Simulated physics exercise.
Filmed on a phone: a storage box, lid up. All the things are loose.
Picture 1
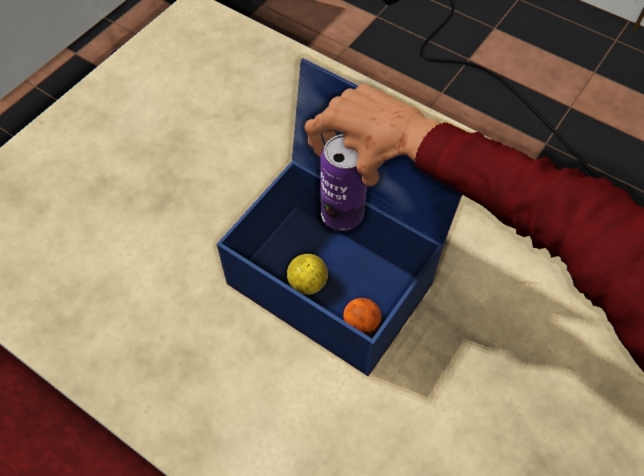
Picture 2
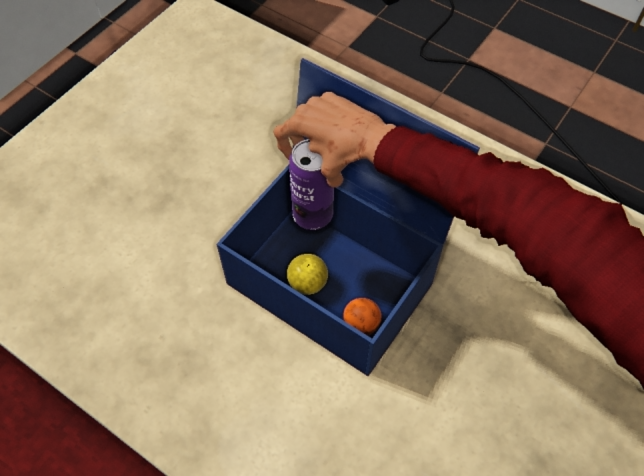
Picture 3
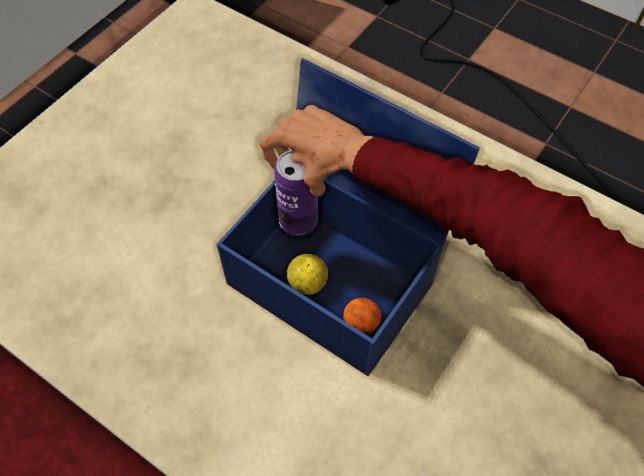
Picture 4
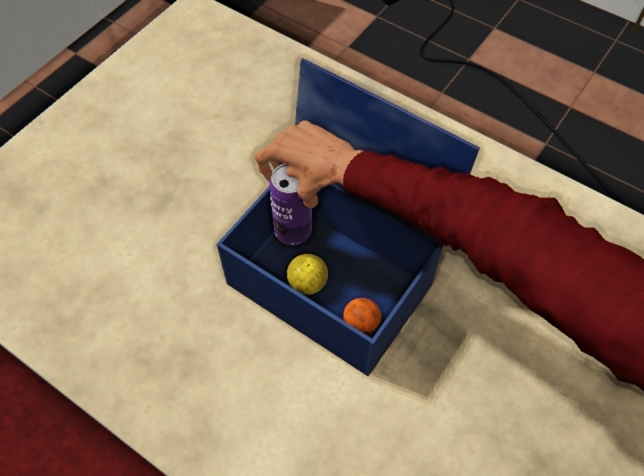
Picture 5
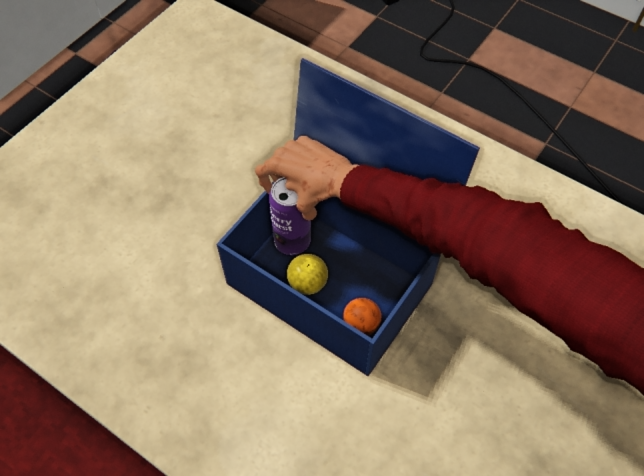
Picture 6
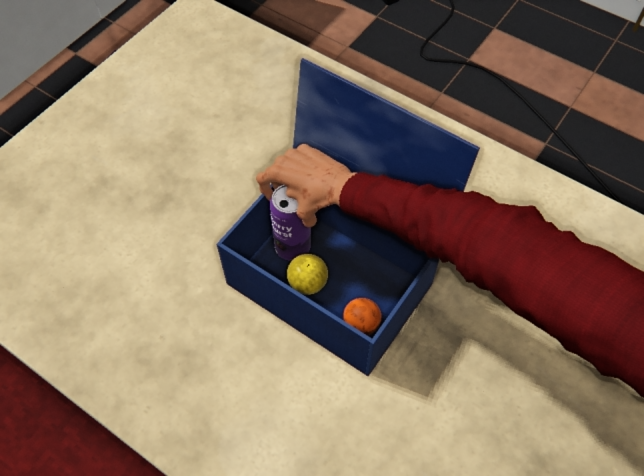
A hand in a red sleeve moved a purple can leftward and lowered it into the left side of an open blue box, where a yellow ball and an orange ball stayed still.
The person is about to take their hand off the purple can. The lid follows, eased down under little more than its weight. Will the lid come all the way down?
As it turns out, it stays ajar.
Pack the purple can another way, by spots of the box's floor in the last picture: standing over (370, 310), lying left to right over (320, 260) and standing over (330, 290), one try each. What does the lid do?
First, it shuts flat; second, it closes; third, it sits on the rim.
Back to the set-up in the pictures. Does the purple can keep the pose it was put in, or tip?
The purple can stays as placed.
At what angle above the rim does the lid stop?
Some 30° above the rim.
Then, 1.10 s later than the last frame, lid starting down.
Then, 1.50 s later than the last frame, lid 66° above the rim.
Then, 1.90 s later than the last frame, lid 40° above the rim.
When it is over, lid 30° above the rim; all 3 as before. End places, in pixels of the last picture, purple can near (291, 225).
